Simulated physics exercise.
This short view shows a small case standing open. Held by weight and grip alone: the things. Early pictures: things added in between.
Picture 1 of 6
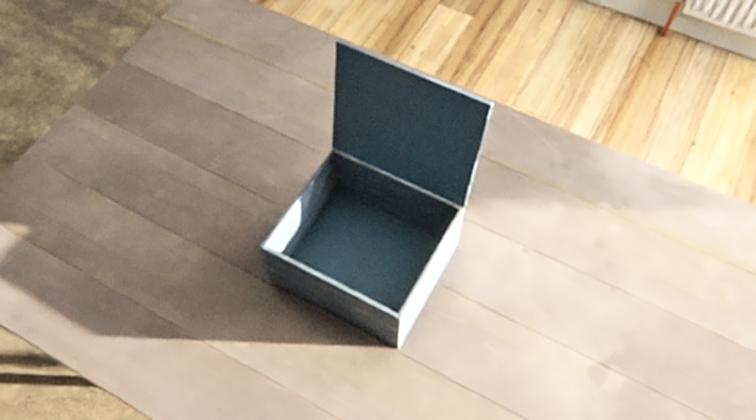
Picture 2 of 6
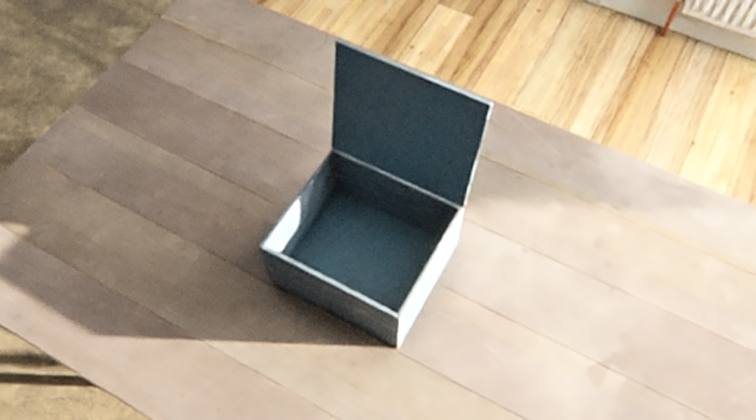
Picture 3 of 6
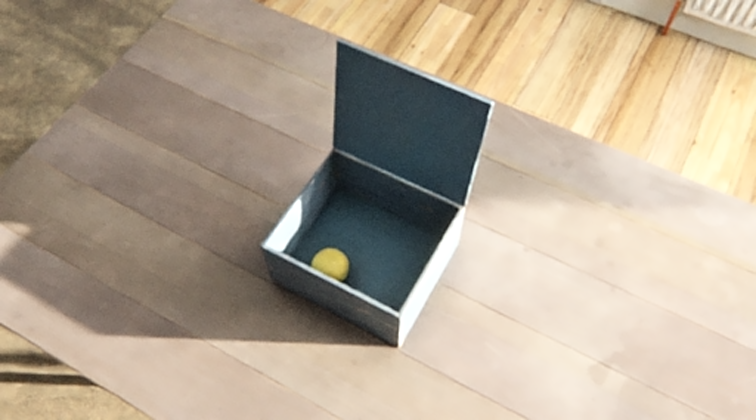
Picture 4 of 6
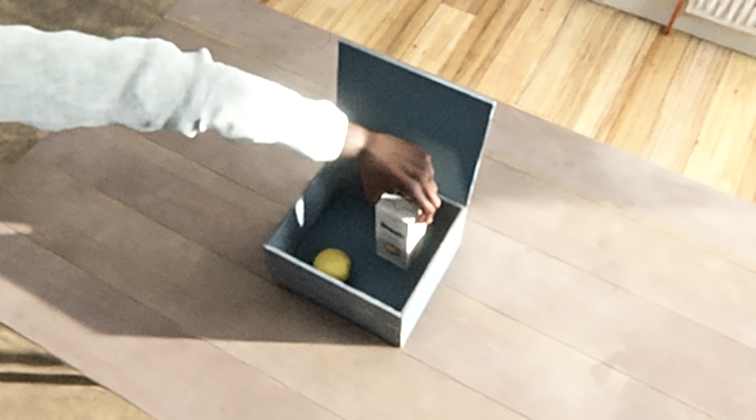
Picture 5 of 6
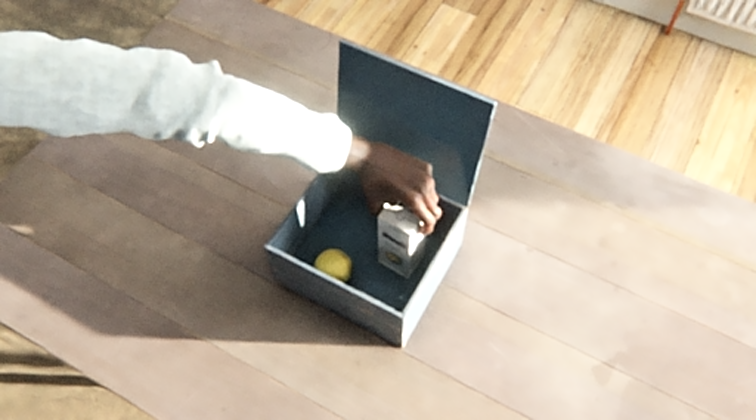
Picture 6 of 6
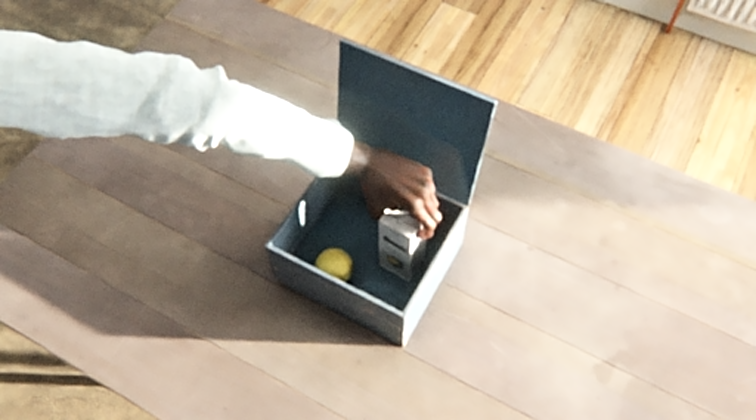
A hand in a pale, long sleeve reaches in from the left and lowers a small white carton into the right side of an open box, still gripping it, after a yellow ball has appeared near the box's front left corner. The dark blue box, its lid upright at the back, sits on a brownish-grey planked surface. Seen from above at an angle, with lighter wooden flooring beyond, the view stays essentially still.
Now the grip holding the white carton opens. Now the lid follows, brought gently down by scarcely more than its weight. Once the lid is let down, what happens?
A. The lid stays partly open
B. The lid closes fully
The lid stays partly open (A).
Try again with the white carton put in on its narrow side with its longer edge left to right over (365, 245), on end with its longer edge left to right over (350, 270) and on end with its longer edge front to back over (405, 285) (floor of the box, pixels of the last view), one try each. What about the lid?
Try one: Closed. Try two: Closed. Try three: Not closed.
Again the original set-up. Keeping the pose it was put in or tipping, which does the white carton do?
In the end, it keeps its orientation.
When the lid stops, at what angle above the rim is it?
The lid sits around 35° above the rim.
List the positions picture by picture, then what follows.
The last thing is not in view yet, in the first picture.
The last thing is not in view yet, in the second picture.
The last thing is not in view yet, in the third picture.
On its way; white carton (400, 227), in the fourth picture.
On its way; white carton (402, 237), in the fifth picture.
Put in, still held; white carton (403, 241), in the sixth picture.
Then, 1.20 s on from there, lid starting down.
Then, 1.50 s on from there, lid 73° above the rim.
Then, 1.70 s on from there, lid 51° above the rim.
Then, 1.80 s on from there, lid 36° above the rim.
In the end, lid 33° above the rim; both unmoved. At the end, from the last picture's camera, white carton near (403, 241).
